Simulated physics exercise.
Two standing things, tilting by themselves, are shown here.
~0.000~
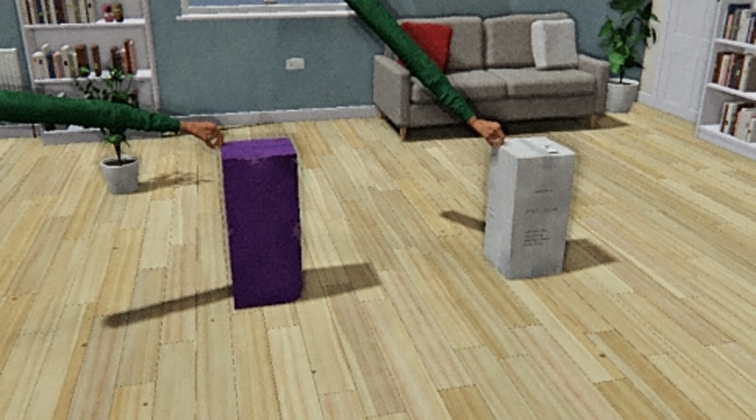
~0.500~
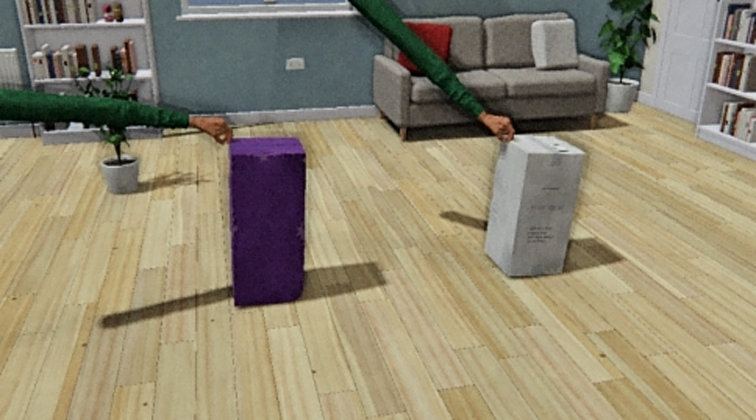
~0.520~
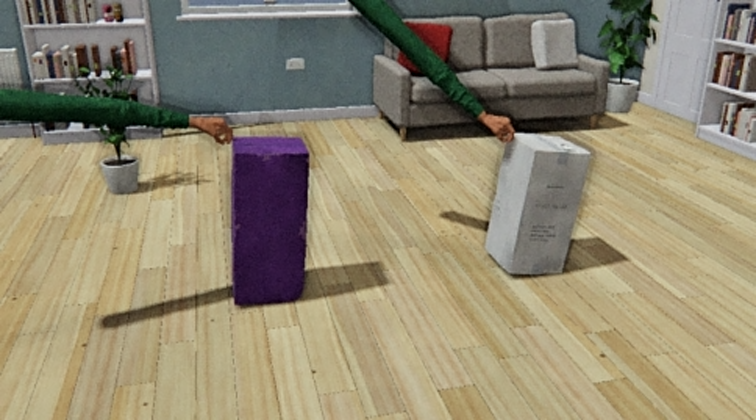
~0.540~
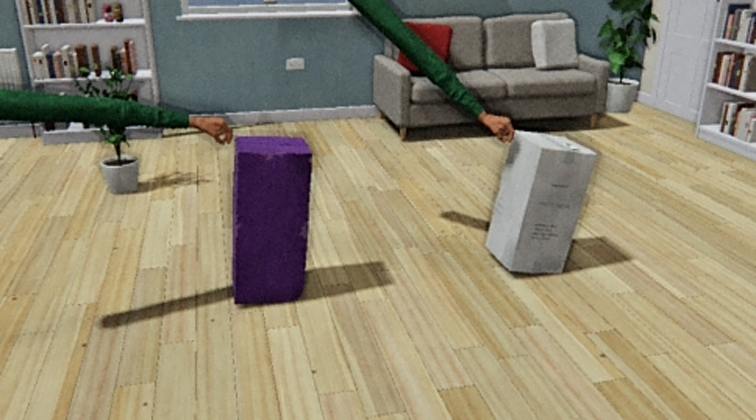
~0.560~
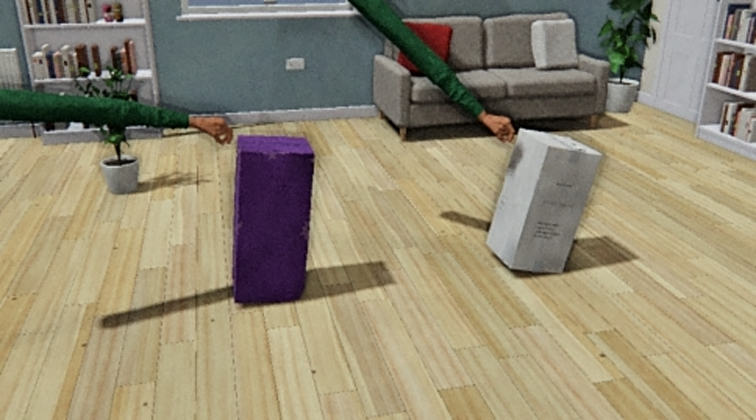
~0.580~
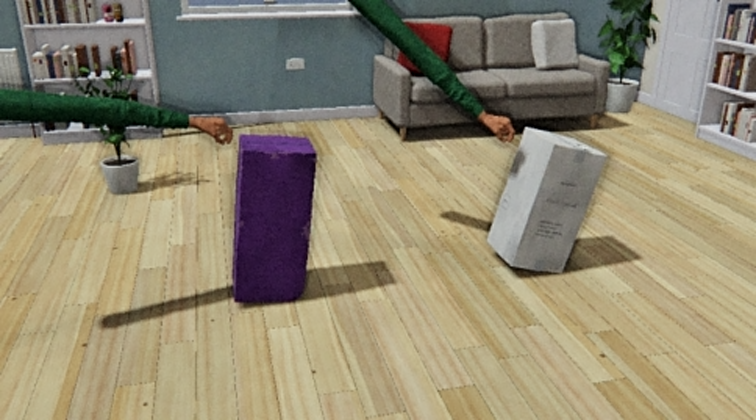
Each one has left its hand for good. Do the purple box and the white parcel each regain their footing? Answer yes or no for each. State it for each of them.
Purple box: Yes; white parcel: No.
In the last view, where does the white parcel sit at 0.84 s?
Look for its middle near pixel (578, 201).
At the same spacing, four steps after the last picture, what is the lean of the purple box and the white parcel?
First one at 8°, second one at 25° from upright.
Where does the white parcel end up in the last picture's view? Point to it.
(607, 229), roughly.
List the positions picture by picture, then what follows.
Purple box (262, 223) upright; white parcel (527, 207) upright, in the first picture.
Purple box (267, 221) 3° off upright; white parcel (532, 205) 4° off upright, in the second picture.
Purple box (268, 221) 4° off upright; white parcel (535, 204) 7° off upright, in the third picture.
Purple box (270, 220) 5° off upright; white parcel (538, 202) 10° off upright, in the fourth picture.
Purple box (271, 219) 6° off upright; white parcel (541, 202) 13° off upright, in the fifth picture.
Purple box (272, 219) 7° off upright; white parcel (544, 201) 15° off upright, in the sixth picture.
By 0.84 s, purple box 4° off upright near (268, 221); white parcel 47° off upright near (578, 201).
When it is over (2.0 s), the purple box returns to its base, near (262, 223); the white parcel goes down on its side, near (607, 229).
